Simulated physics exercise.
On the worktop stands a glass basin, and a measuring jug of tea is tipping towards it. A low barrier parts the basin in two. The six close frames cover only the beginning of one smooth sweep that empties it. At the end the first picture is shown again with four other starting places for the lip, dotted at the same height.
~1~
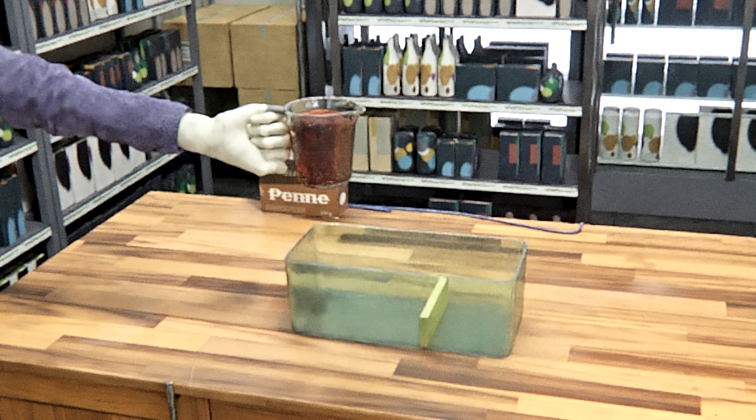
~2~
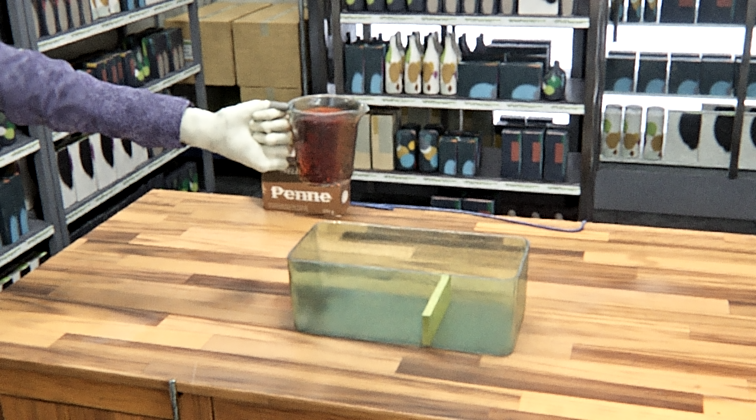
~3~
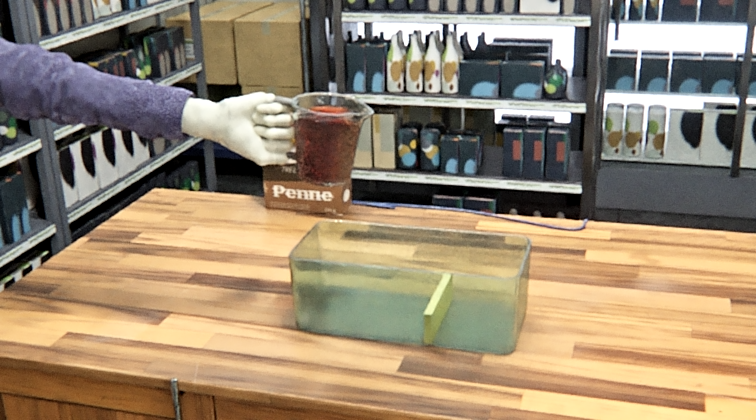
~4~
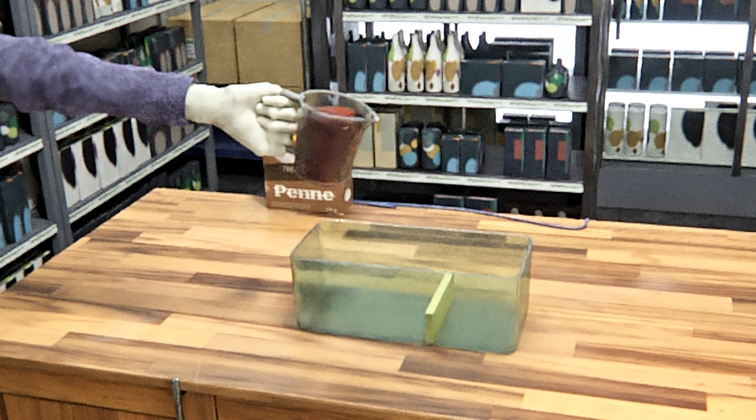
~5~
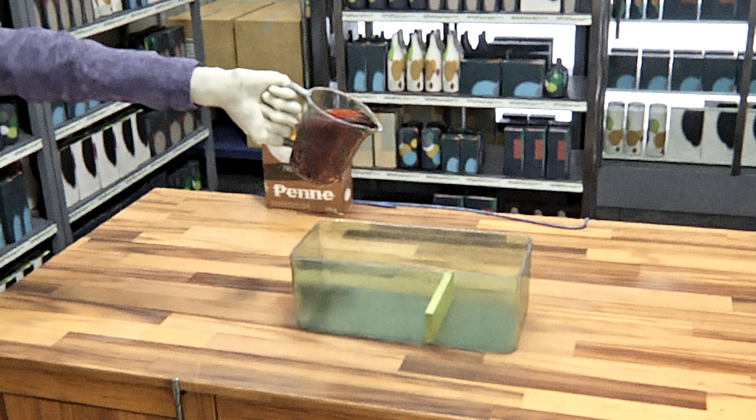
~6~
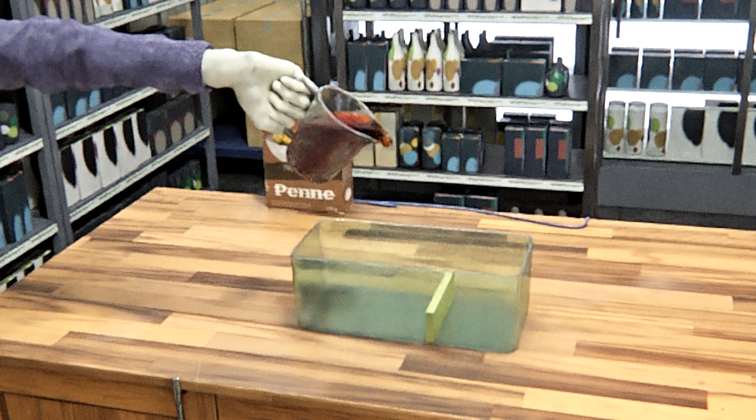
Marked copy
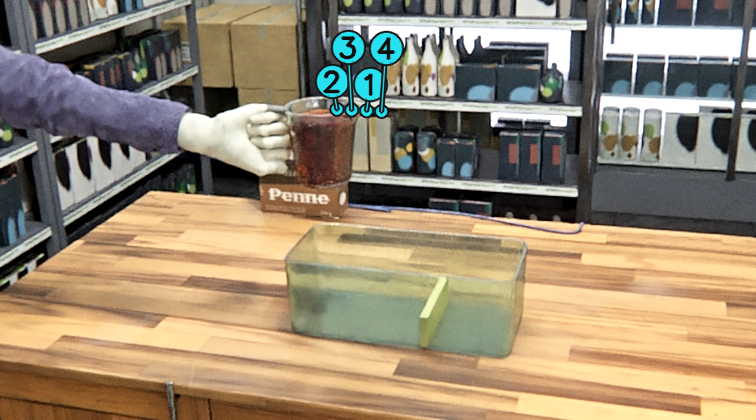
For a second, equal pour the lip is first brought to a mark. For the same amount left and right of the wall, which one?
Take 4.
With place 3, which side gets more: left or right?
More ends on the left.
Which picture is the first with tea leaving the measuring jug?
In picture 6.
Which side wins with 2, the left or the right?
The left one.
On the marked copy, 1 at (366, 110); 2 at (336, 109); 3 at (351, 110); 4 at (381, 111).
For place 1, about 88 % ends left of the wall and 9 % right of it; 4 % is lost outside.
For place 2, about 93 % ends left of the wall and 4 % right of it; 3 % is lost outside.
For place 3, about 93 % ends left of the wall and 4 % right of it; 3 % is lost outside.
For place 4, about 55 % ends left of the wall and 44 % right of it.
